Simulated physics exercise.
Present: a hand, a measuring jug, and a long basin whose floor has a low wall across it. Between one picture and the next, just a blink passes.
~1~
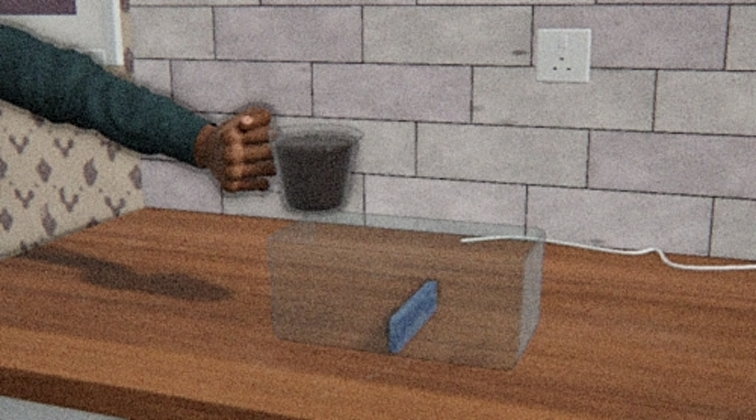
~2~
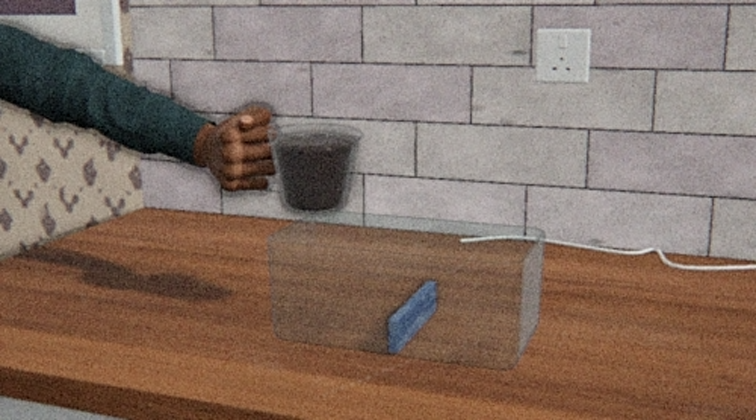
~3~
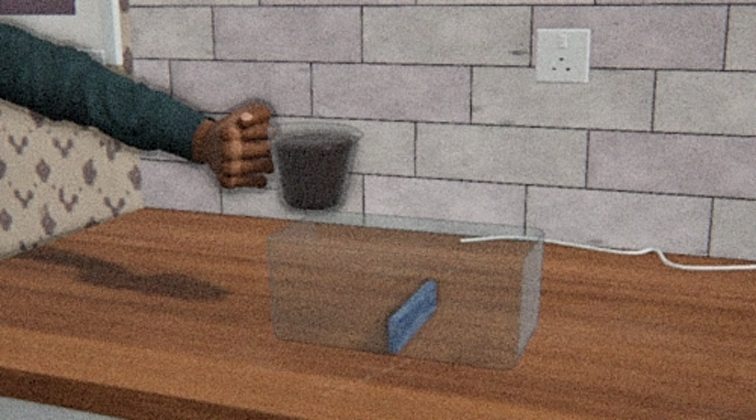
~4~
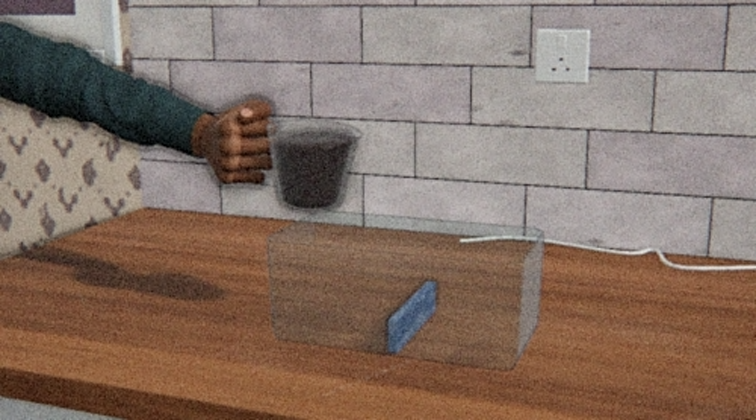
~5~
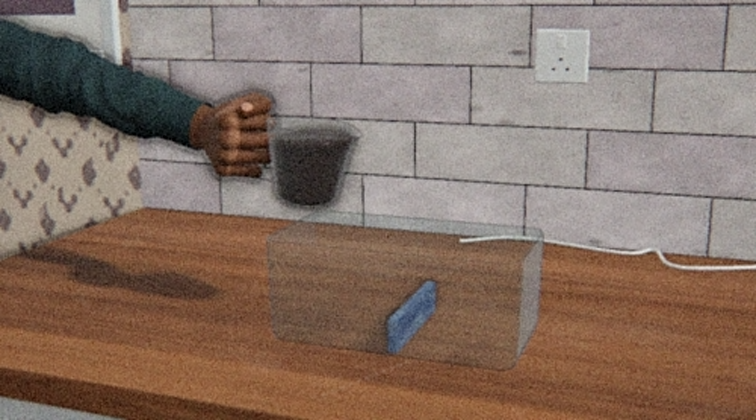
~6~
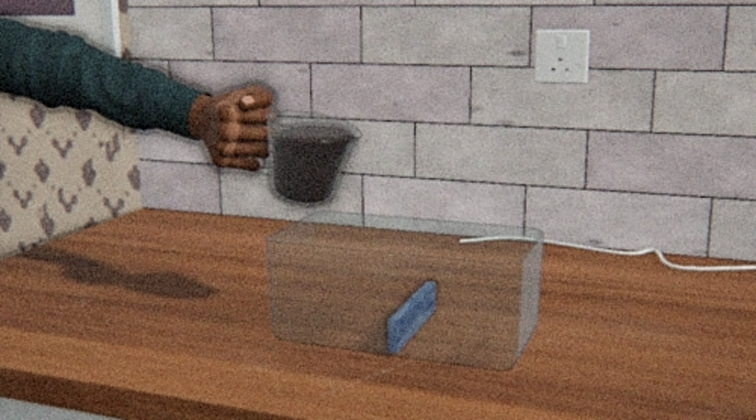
The footage shows a hand in a dark green sleeve holding a measuring jug of dark contents above a clear basin with a low blue wall inside; after staying nearly still, the jug tilts slightly to the right.
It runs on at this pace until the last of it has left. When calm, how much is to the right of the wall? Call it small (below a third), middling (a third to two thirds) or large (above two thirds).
Large.
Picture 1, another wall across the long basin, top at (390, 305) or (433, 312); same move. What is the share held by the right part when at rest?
It works out to around 95 per cent for the first and around 70 per cent for the second.
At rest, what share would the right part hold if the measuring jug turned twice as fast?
Roughly 80 percent.
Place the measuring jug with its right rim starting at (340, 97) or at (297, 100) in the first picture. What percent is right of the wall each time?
About 75 % the first time, about 10 % the second.
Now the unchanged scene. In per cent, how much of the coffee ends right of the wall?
Around 90 %.
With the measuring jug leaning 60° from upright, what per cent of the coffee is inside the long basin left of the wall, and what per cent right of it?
So the left part has 5 percent, while the right part has 0.
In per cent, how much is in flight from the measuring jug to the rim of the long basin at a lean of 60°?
Share: Approx. 20 %.
A moment on, the measuring jug is tipped part way and 75 per cent is still to pour, 5 is left of the wall and 1 right of it.
Next, the measuring jug is tipped on its side and 19 per cent is still to pour, 5 is left of the wall and 50 right of it.
Then the measuring jug is tipped on its side and 0 per cent is still to pour, 8 is left of the wall and 89 right of it.
Later the measuring jug is tipped on its side and 0 per cent is still to pour, 10 is left of the wall and 89 right of it.
Finally, 10 per cent lies left of the wall, 89 right of it and 1 outside.
